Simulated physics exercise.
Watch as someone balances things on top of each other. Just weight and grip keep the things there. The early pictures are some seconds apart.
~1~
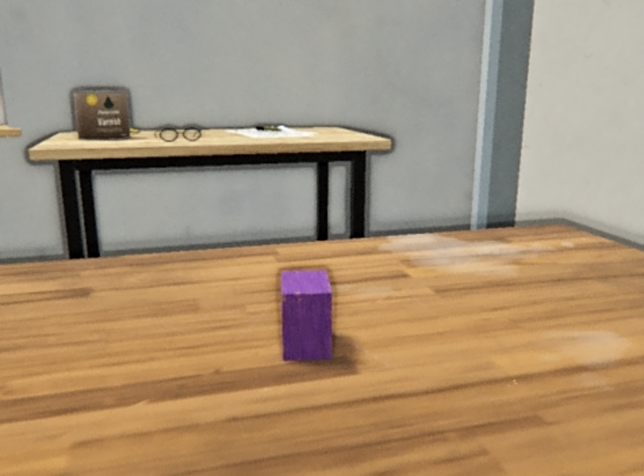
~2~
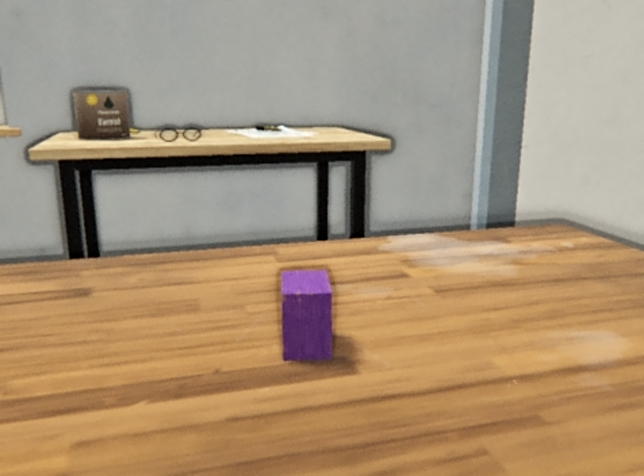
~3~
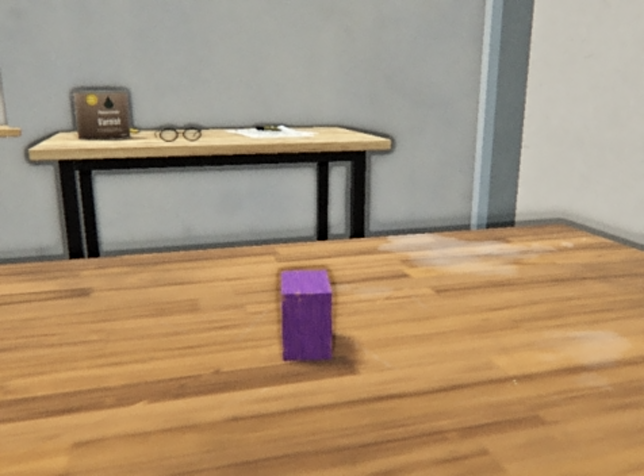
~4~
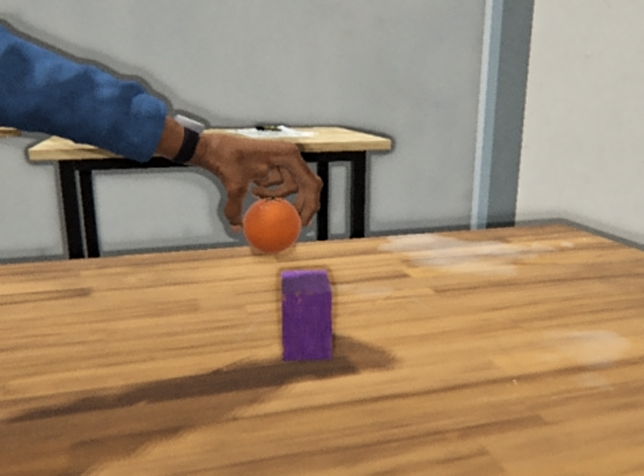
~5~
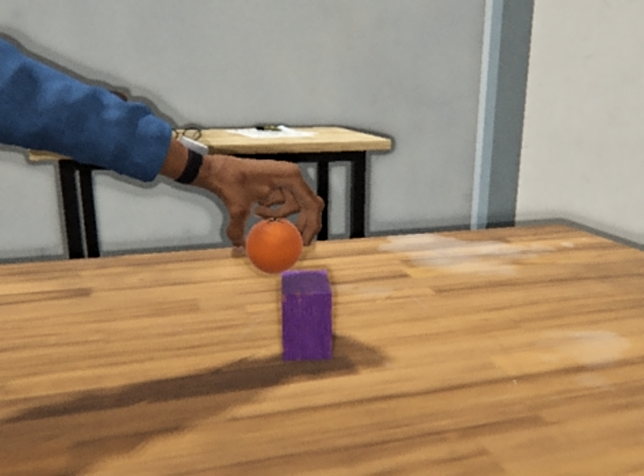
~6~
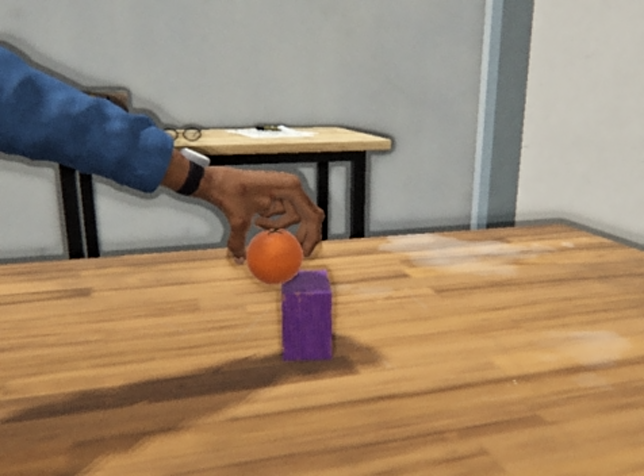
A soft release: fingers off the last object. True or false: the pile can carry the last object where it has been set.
False.
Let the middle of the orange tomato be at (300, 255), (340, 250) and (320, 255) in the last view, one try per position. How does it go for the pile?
In order, the pile stands firm, then tumbles down, and lastly stands firm.
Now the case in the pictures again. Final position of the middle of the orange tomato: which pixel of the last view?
End spot: Near (222, 325).
Then, 0.40 s after the last picture, orange tomato now fallen.
Then, 0.50 s after the last picture, things are still on the move.
Then, 0.60 s after the last picture, as before.
Then, 1.90 s after the last picture, nothing new.
At rest, fallen, orange tomato; purple block in place. Seen from the same camera at the end, orange tomato near (222, 326). The pile gives way.
